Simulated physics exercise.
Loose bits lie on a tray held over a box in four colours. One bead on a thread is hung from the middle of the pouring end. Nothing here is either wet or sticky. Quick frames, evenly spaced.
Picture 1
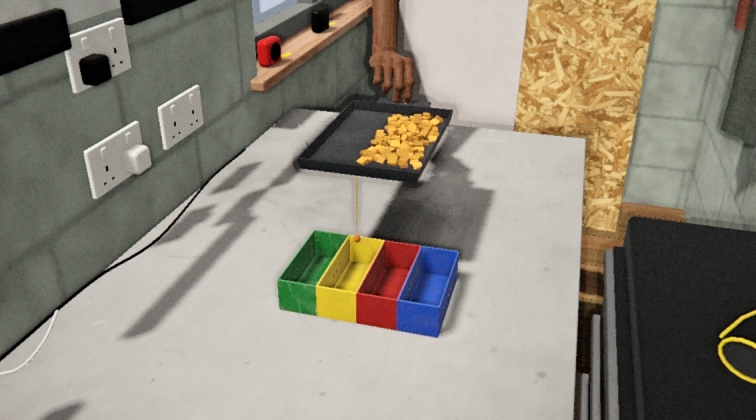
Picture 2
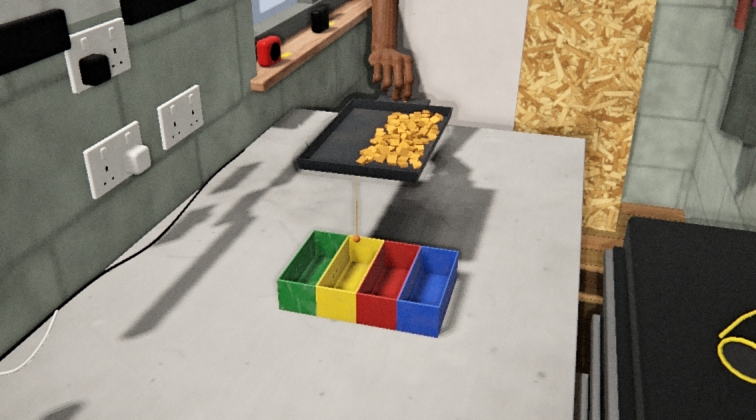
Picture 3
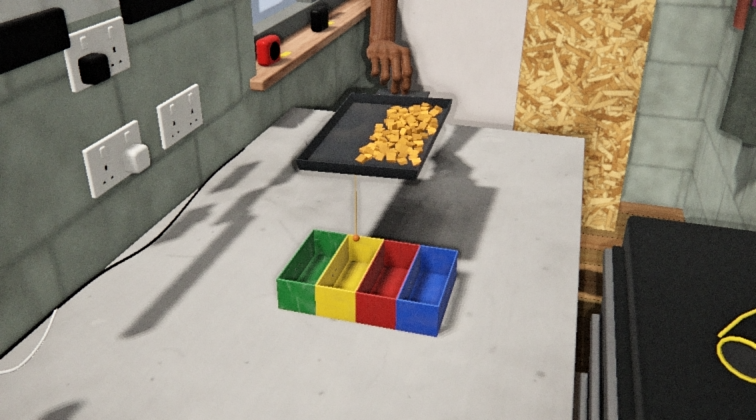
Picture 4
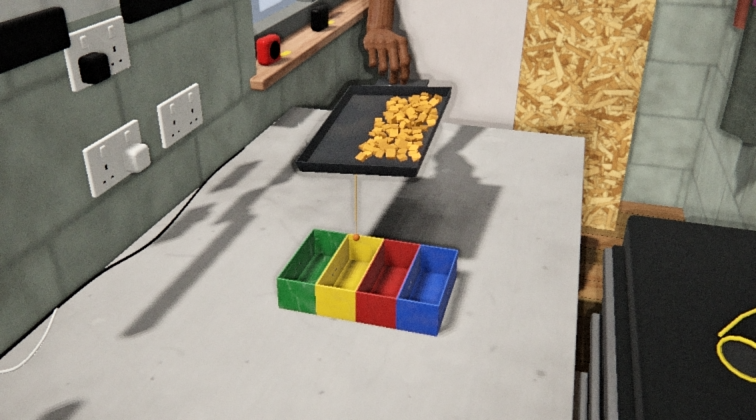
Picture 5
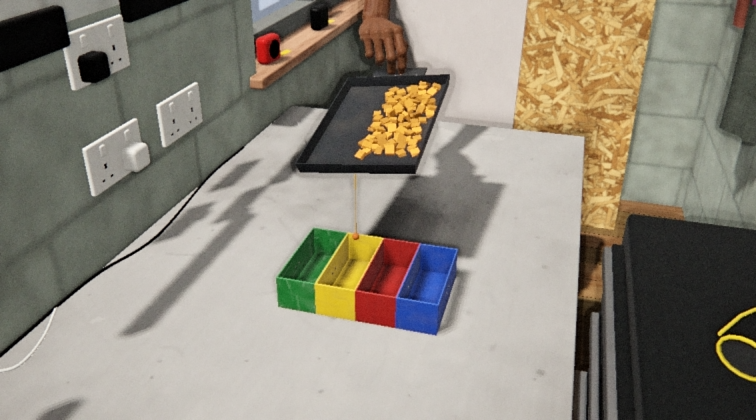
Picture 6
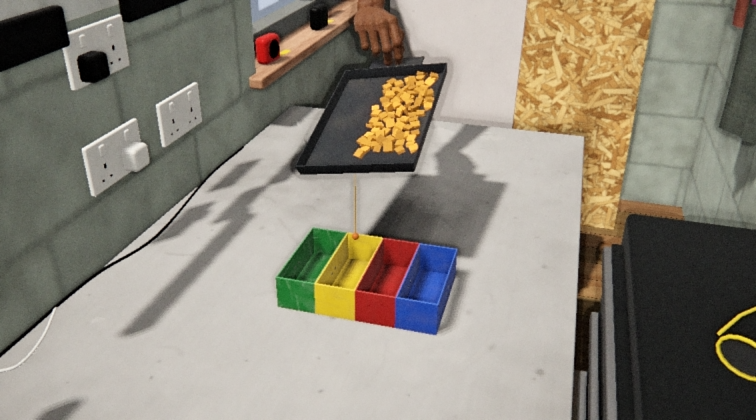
Above a four-coloured box on a table, a hand gradually tilts a tray of orange bits.
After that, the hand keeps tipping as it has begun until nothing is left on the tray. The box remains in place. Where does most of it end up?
Most ends up in the green cell.
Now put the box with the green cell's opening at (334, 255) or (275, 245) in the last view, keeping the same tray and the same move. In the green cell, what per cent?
Trial 1 near 0 percent, trial 2 near 40 percent.
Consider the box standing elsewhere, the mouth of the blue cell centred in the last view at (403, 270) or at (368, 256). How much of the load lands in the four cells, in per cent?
You'd get 80 per cent first and 100 per cent second.
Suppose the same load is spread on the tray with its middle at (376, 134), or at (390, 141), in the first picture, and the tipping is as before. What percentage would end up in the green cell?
Respectively 70 and 70 per cent.
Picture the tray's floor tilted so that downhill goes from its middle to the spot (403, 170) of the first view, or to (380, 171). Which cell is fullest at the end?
Try 1 - that red cell; try 2 - that red cell.
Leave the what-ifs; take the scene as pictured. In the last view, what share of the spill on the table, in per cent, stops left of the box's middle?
Around 100 per cent, I reckon.
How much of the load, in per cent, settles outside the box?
Roughly 40 percent of the load.
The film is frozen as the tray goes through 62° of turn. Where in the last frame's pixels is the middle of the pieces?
I'd put the middle close to (319, 161).
Soon after the last picture, tray tipped steeply; nearly all on the tray; a small part falling or outside the box.
A little later, tray tipped right over; about a third on the tray; about a quarter in the green cell; about a third falling or outside the box.
Later still, tray tipped past a quarter turn; about half in the green cell; a stray few in the red cell; about half falling or outside the box.
At rest, tray tipped past a quarter turn; about half in the green cell; a stray few in the red cell; none in the blue cell; none in the yellow cell; about half outside the box.
